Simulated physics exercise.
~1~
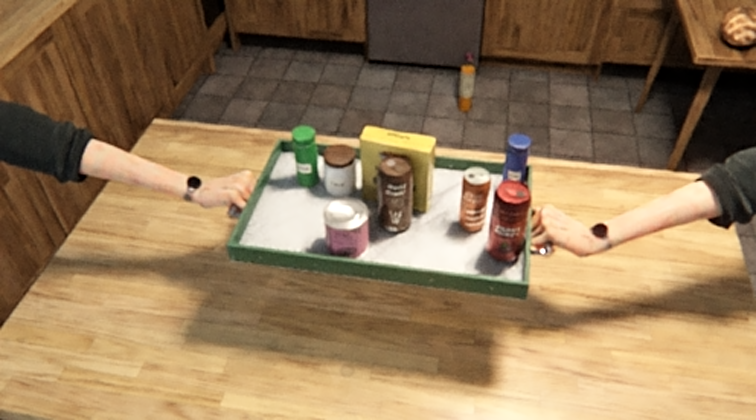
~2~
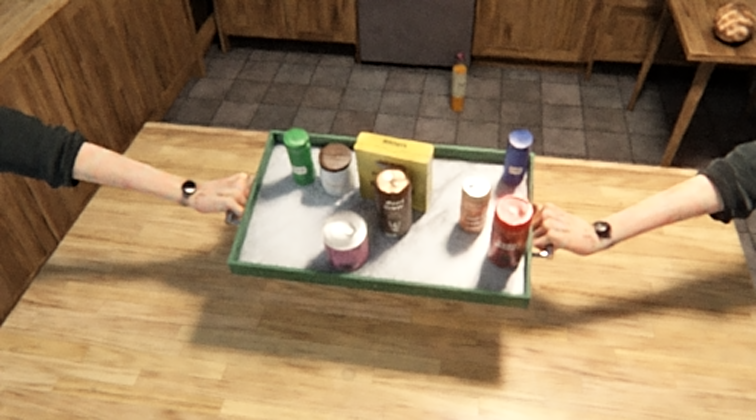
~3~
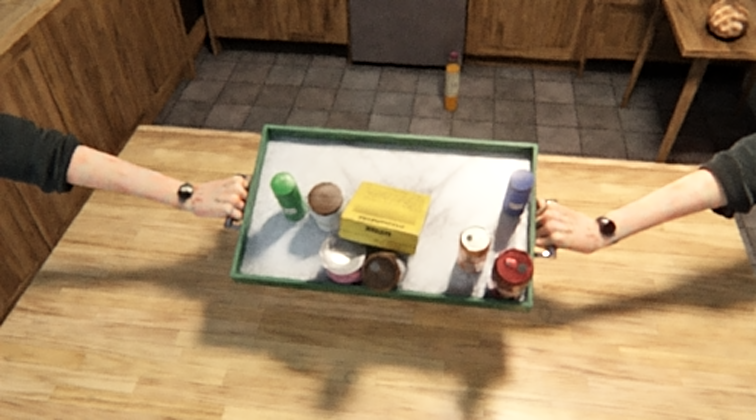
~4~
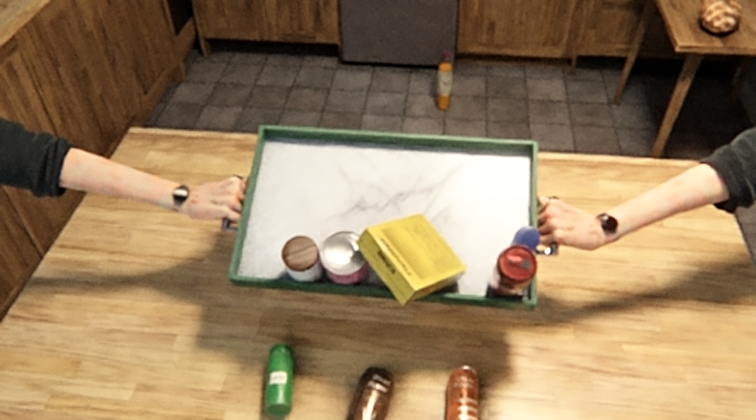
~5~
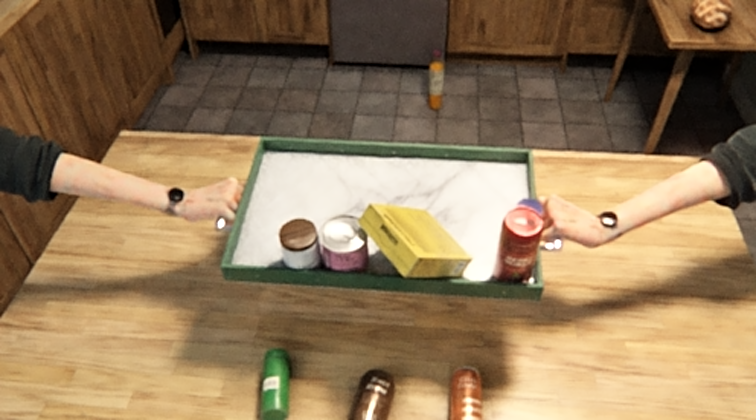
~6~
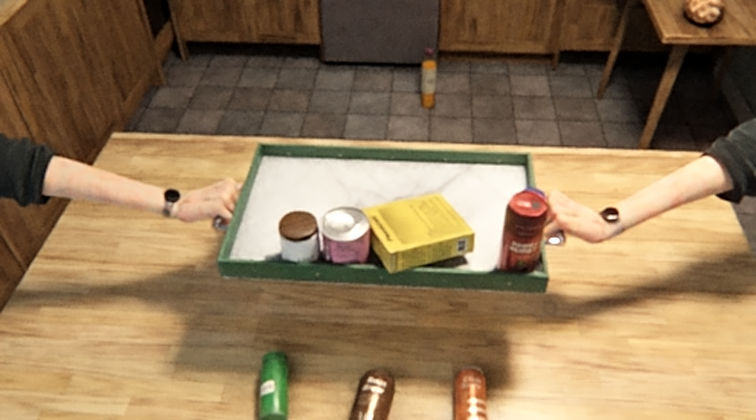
In a wood-panelled kitchen, seen from above the near side of a wooden table, two arms reach in from left and right, holding a green-rimmed tray. It carries green and blue shakers, a white jar with a brown lid, a pink tin, a yellow packet, and brown, orange and red cans. The hands tip the near edge down, and the items lean and slide forward. The green shaker, brown can and orange can drop onto the table and lie on their sides. The tray levels out with the packet toppled and the jar, tin, blue shaker and red can upright.
